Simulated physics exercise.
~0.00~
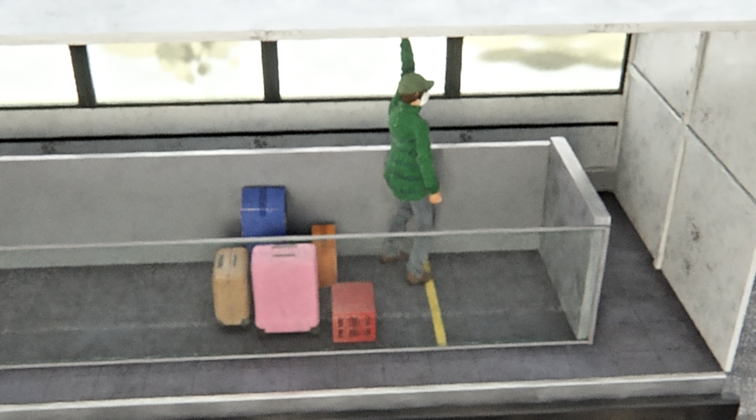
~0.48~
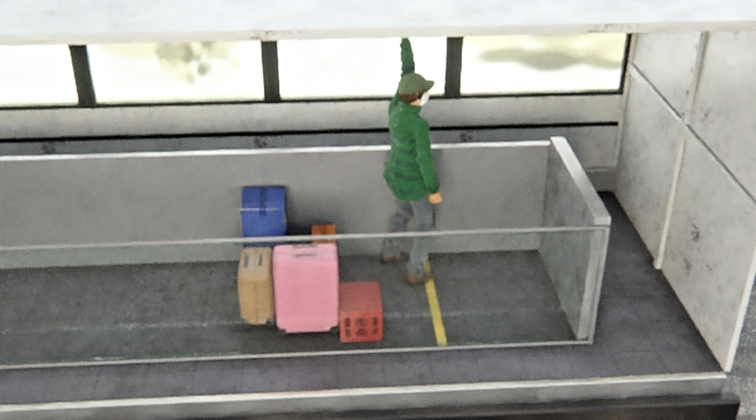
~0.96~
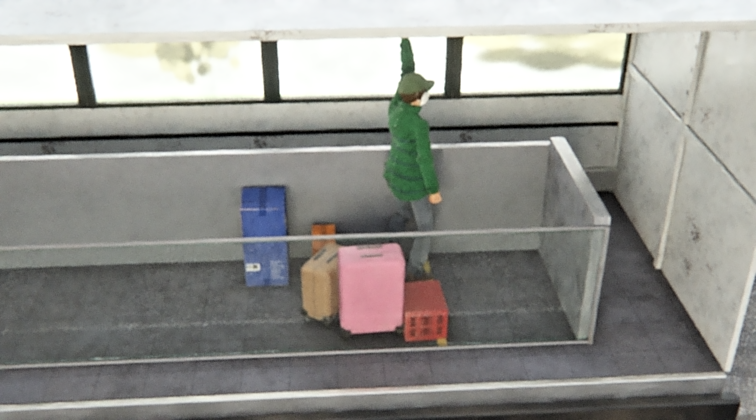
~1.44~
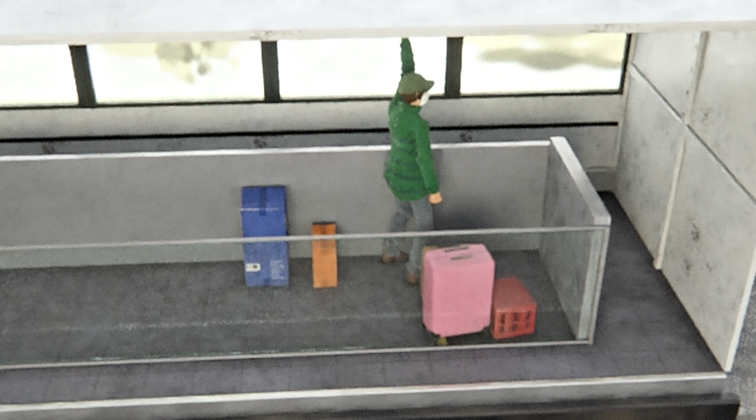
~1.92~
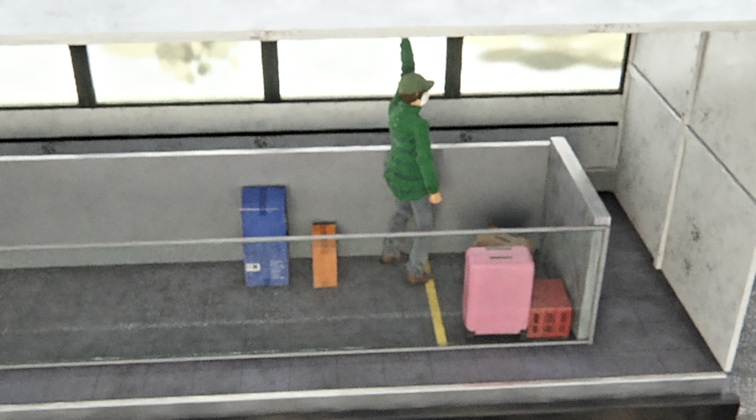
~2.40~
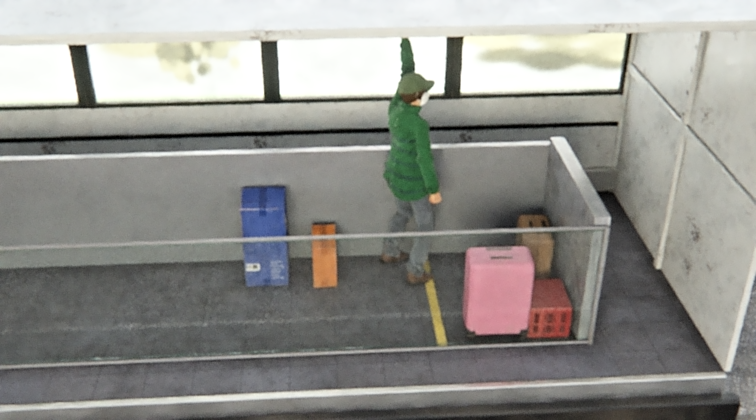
A pink suitcase, brown case and red crate slide right past the standing figure and stop.
